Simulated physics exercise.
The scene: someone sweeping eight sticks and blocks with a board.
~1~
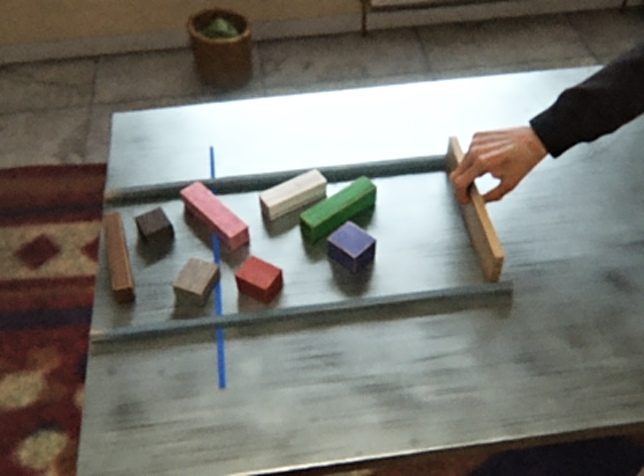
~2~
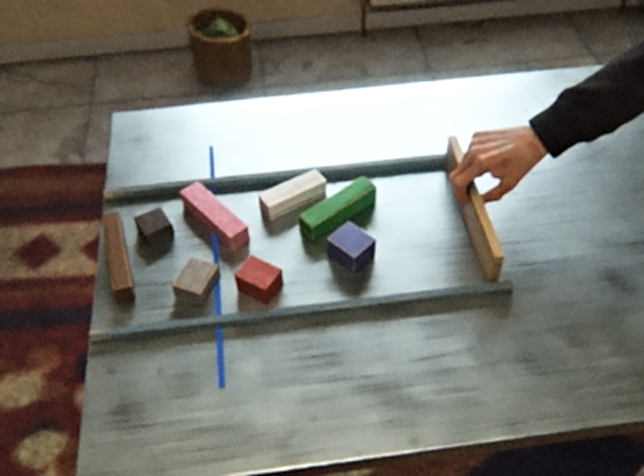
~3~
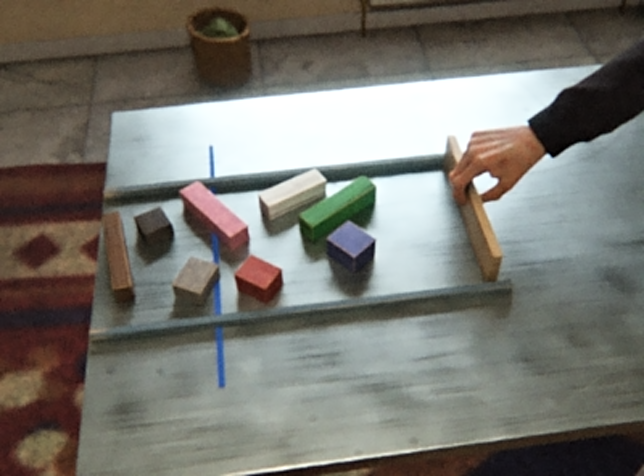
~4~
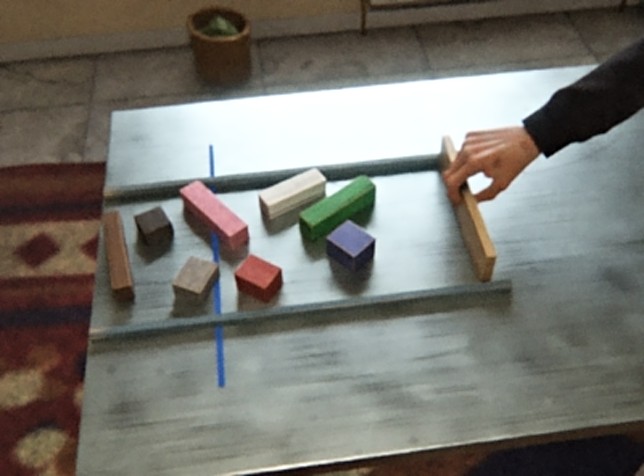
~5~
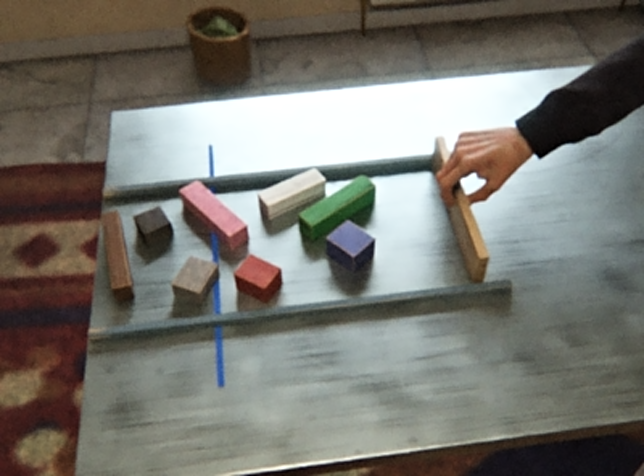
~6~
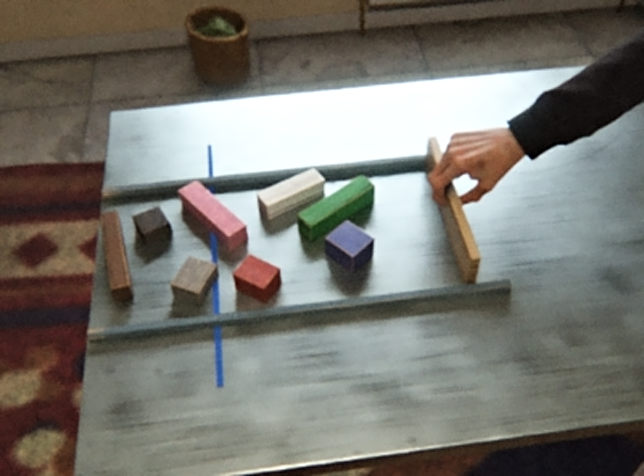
A hand held a wooden board upright between two rails on a table, then slid it slightly left toward the scattered coloured blocks and sticks, which all stayed still.
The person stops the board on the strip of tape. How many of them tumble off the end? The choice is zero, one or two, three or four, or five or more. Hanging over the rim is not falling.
Outcome: The number that fall off is zero.
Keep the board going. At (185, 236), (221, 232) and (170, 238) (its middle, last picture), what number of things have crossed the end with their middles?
Place by place, 2, 0 and 3.
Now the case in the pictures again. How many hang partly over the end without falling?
2 of them.
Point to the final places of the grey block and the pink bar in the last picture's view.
The grey block at (161, 289), the pink bar at (133, 221).
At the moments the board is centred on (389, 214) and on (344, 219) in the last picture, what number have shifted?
By then 0, and 2.
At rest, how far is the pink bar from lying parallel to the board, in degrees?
About 30°.
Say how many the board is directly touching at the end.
4 of them.
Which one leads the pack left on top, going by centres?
The brown stick.
Early on, none off yet; brown stick at rest near (116, 255); black block at rest near (153, 226); grey block at rest near (195, 280).
Finally, the number that fall off is zero.
